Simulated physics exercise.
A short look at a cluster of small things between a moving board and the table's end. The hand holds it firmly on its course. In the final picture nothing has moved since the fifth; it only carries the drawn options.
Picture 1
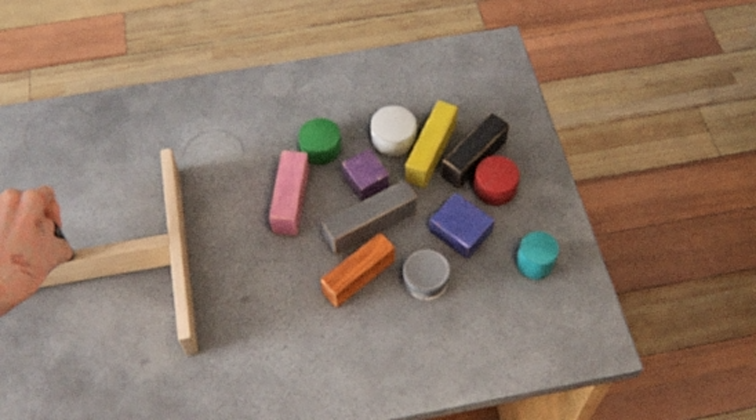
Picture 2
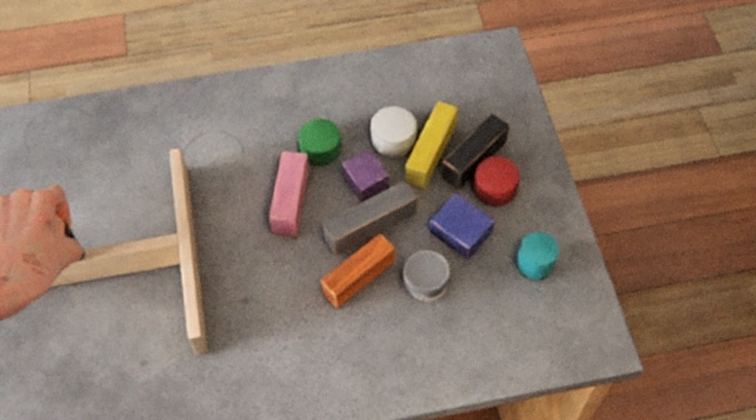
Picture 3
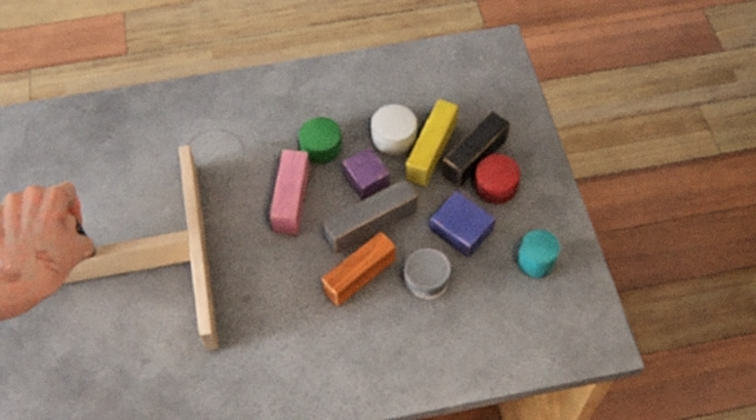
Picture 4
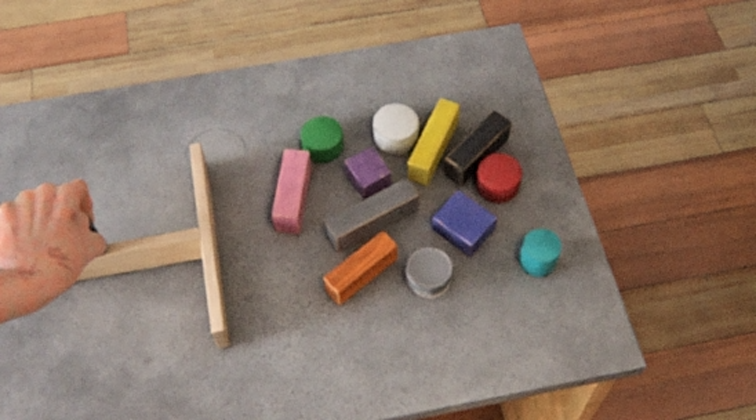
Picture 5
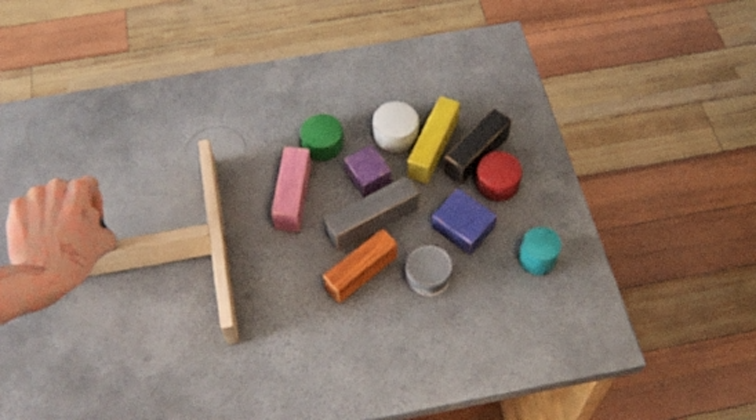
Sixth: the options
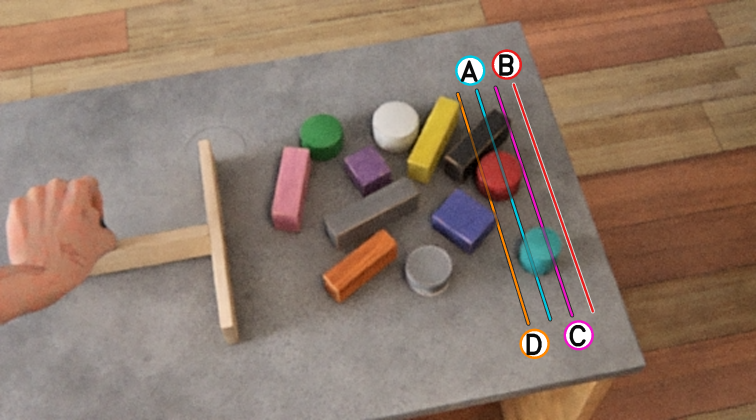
In the video, a hand on the left grips the handle of a wooden board and pushes it slowly rightward across a grey table, narrowing the gap to a cluster of colourful blocks and round pieces, which stay still.
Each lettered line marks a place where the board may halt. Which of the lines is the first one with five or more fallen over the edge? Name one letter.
B is the first line that does it.
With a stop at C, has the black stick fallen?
By then, yes.
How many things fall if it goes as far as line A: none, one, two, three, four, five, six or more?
In all, three.
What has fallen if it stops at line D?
The red tin goes over.
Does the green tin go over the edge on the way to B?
No.
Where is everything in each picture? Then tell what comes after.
In the first picture, purple block (365, 175); pink bar (290, 193); blue block (462, 225).
In the second picture, board (184, 237); orange stick (359, 271).
In the third picture, board (194, 234); yellow stick (432, 143).
In the fourth picture, board (206, 232); white tin (396, 129).
In the fifth picture, board (215, 228); grey tin (428, 271); grey bar (373, 214); black stick (478, 146).
On the marked copy, A at (511, 197); B at (550, 190); C at (531, 193); D at (490, 200).
With B. Early on, board (338, 206); green tin (346, 130); orange stick (390, 254).
Further on, board (458, 185); red tin (568, 165); black stick (530, 119).
At the end, board (551, 169); black stick over the edge; blue block over the edge; seven fallen.
As for the rest, A drops only three; C drops only three; D drops only one.
